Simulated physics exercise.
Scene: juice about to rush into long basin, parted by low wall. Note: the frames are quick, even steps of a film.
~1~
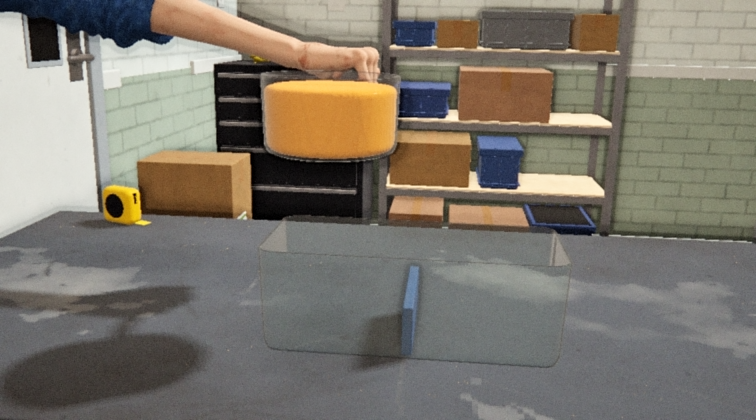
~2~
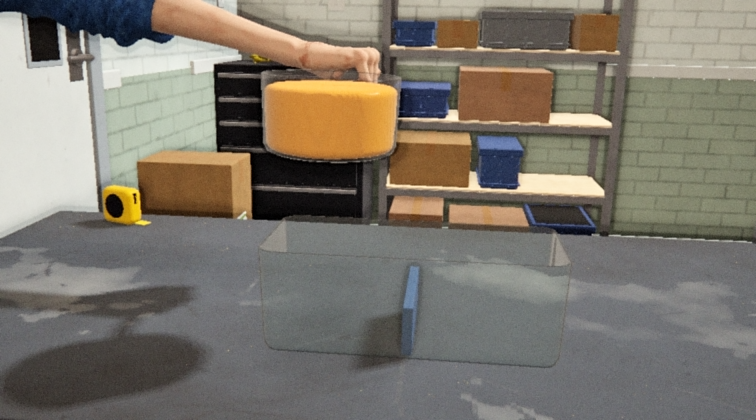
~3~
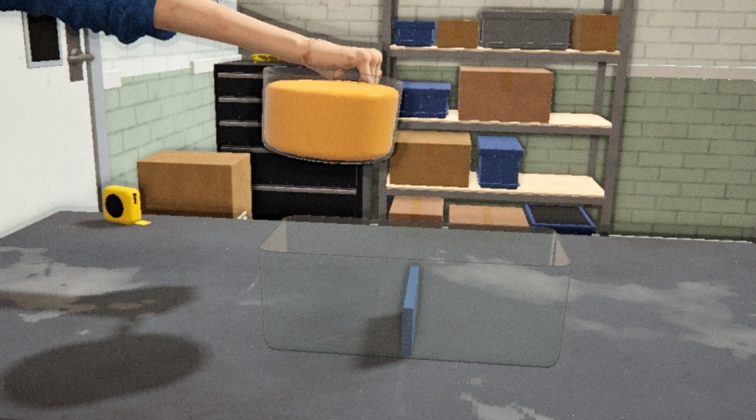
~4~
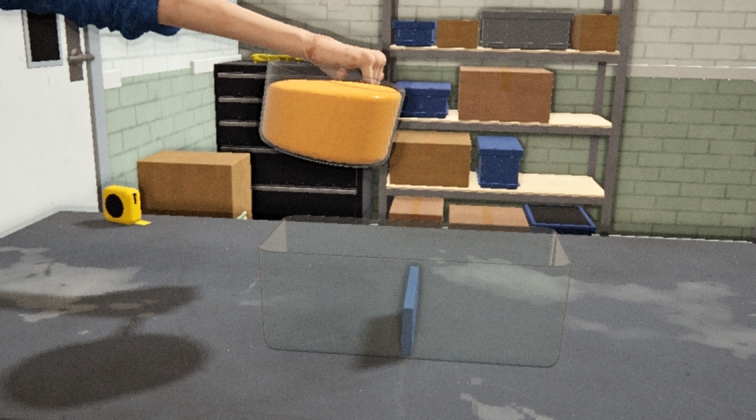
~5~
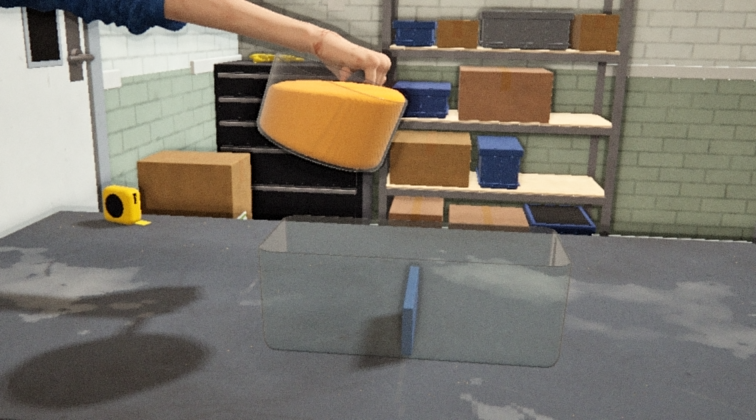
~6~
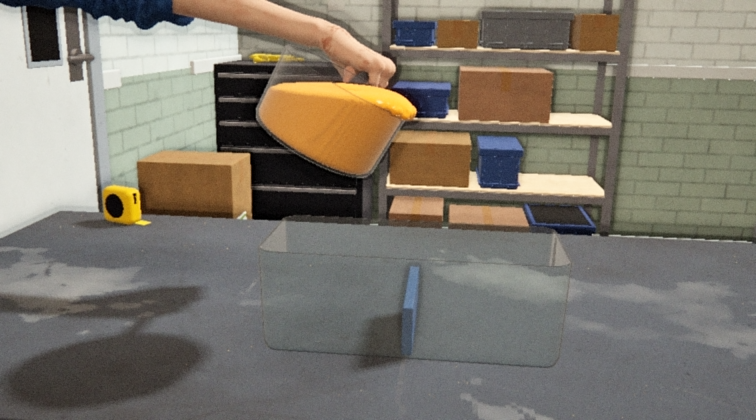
In a storage room, a hand tilts a clear container of orange juice rightward above a basin.
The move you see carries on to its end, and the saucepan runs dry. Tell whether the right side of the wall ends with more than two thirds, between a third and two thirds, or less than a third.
The right side ends with more than two thirds.
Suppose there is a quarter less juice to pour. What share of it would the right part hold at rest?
The share comes to roughly 90 per cent.
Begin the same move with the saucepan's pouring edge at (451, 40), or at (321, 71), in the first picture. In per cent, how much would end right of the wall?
In order, roughly 85 percent and 10 percent.
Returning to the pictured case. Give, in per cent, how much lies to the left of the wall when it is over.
It comes to about 10 per cent.
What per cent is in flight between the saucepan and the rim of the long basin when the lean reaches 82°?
Share in flight: Approx. 35 %.
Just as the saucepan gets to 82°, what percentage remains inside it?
Around 45 in a hundred.
A moment on, the tilt is 82° and 43 per cent is still to pour, 0 is left of the wall and 21 right of it.
Next, the tilt is 95° and 12 per cent is still to pour, 4 is left of the wall and 75 right of it.
Then the tilt is 95° and 4 per cent is still to pour, 7 is left of the wall and 86 right of it.
Later the tilt is 95° and 1 per cent is still to pour, 8 is left of the wall and 90 right of it.
In the end 9 per cent lies left of the wall, 90 right of it and 1 outside.
